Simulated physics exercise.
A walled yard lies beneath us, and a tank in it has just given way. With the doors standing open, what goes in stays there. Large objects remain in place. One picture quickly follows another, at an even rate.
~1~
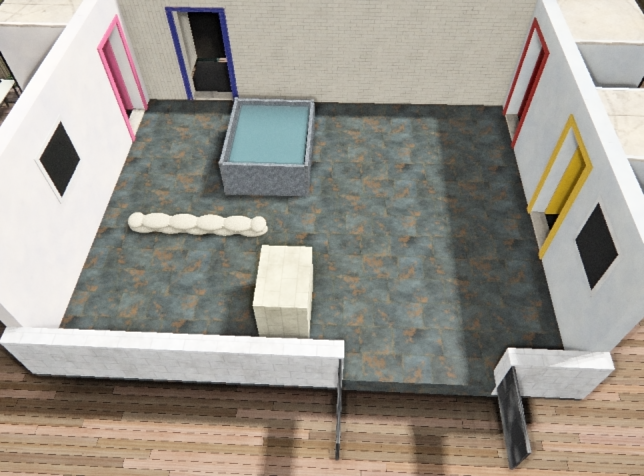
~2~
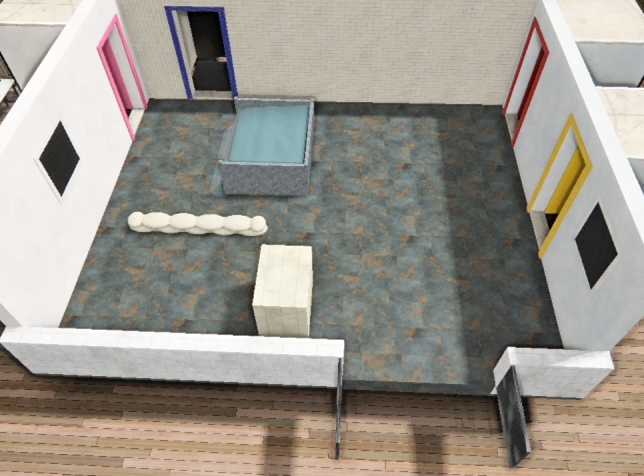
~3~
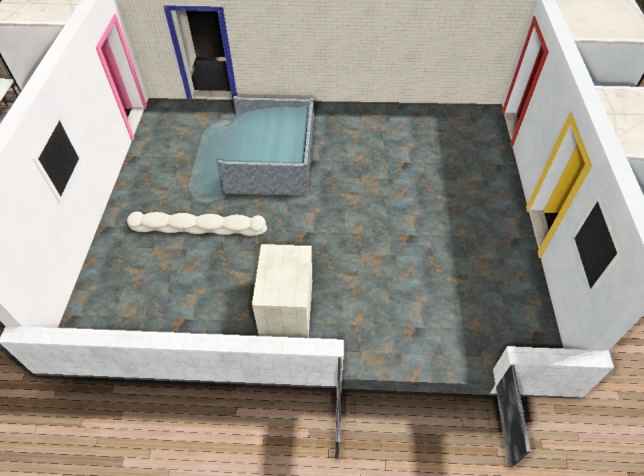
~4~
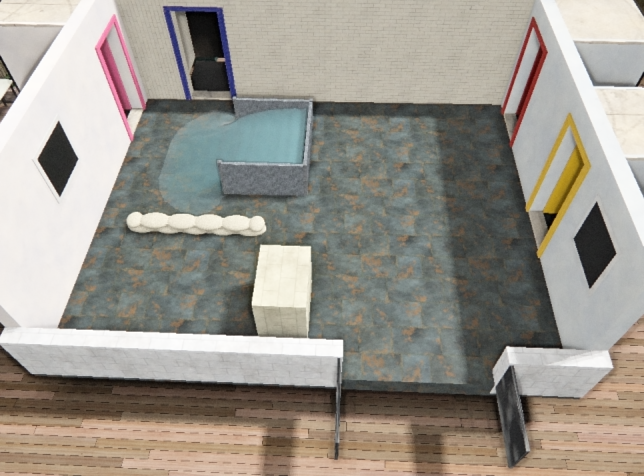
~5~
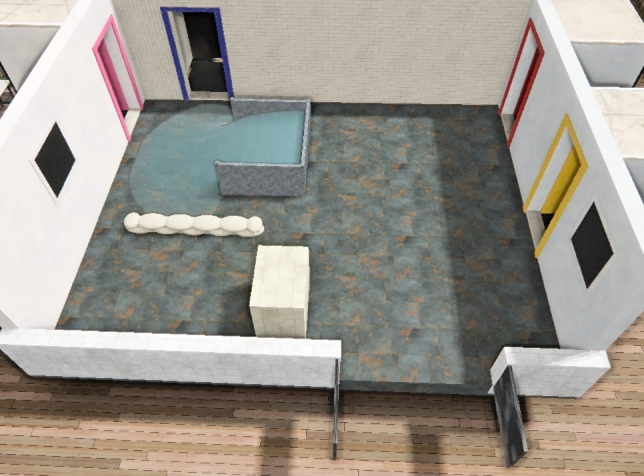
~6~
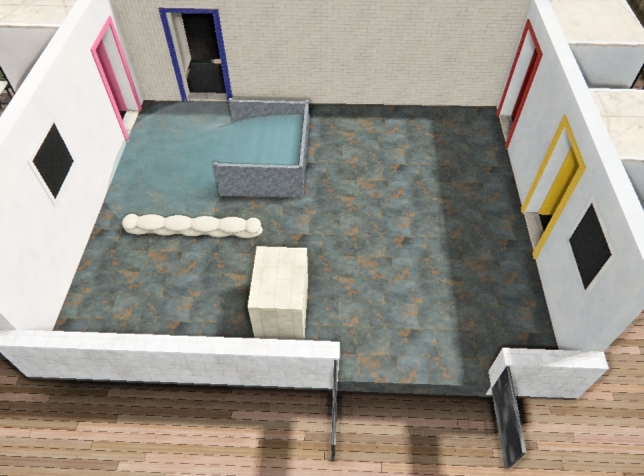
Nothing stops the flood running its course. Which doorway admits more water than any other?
The pink doorway.
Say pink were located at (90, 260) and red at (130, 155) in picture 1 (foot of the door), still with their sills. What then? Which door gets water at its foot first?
The answer is the red-painted one.
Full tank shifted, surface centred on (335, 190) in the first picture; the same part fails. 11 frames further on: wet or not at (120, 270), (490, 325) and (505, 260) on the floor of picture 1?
In the order given: Wetted, not reached and not reached.
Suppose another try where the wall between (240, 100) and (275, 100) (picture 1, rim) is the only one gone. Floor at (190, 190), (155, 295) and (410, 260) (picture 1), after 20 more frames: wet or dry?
The first spot is left untouched, the second is left untouched, the third is left untouched.
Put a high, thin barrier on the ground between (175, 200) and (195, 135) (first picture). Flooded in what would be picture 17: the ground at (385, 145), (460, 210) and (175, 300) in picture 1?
Log: Point 1 unwetted, point 2 unwetted, point 3 inundated.
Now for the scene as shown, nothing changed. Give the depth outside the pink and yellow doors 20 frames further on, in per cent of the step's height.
Respectively about 320 and 0 per cent.
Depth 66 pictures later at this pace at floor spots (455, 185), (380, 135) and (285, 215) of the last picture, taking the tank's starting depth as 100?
About 2, 2 and 4 percent, in that order.
A moment on, water covers 15 % of the floor; blue door wet at the sill, nothing in, pink door some in, red door not reached, yellow door not reached.
Next, water covers 25 % of the floor; blue door a trickle in, pink door a lot in, red door not reached, yellow door not reached.
Then, water covers 30 % of the floor; blue door a trickle in, pink door a lot in, red door not reached, yellow door not reached.
Later, water covers 55 % of the floor; blue door some in, pink door a lot in, red door not reached, yellow door not reached.
In the end, water covers 80 % of the floor; blue door some in, pink door a lot in, red door wet at the sill, nothing in, yellow door not reached; the pink door has let in the most.
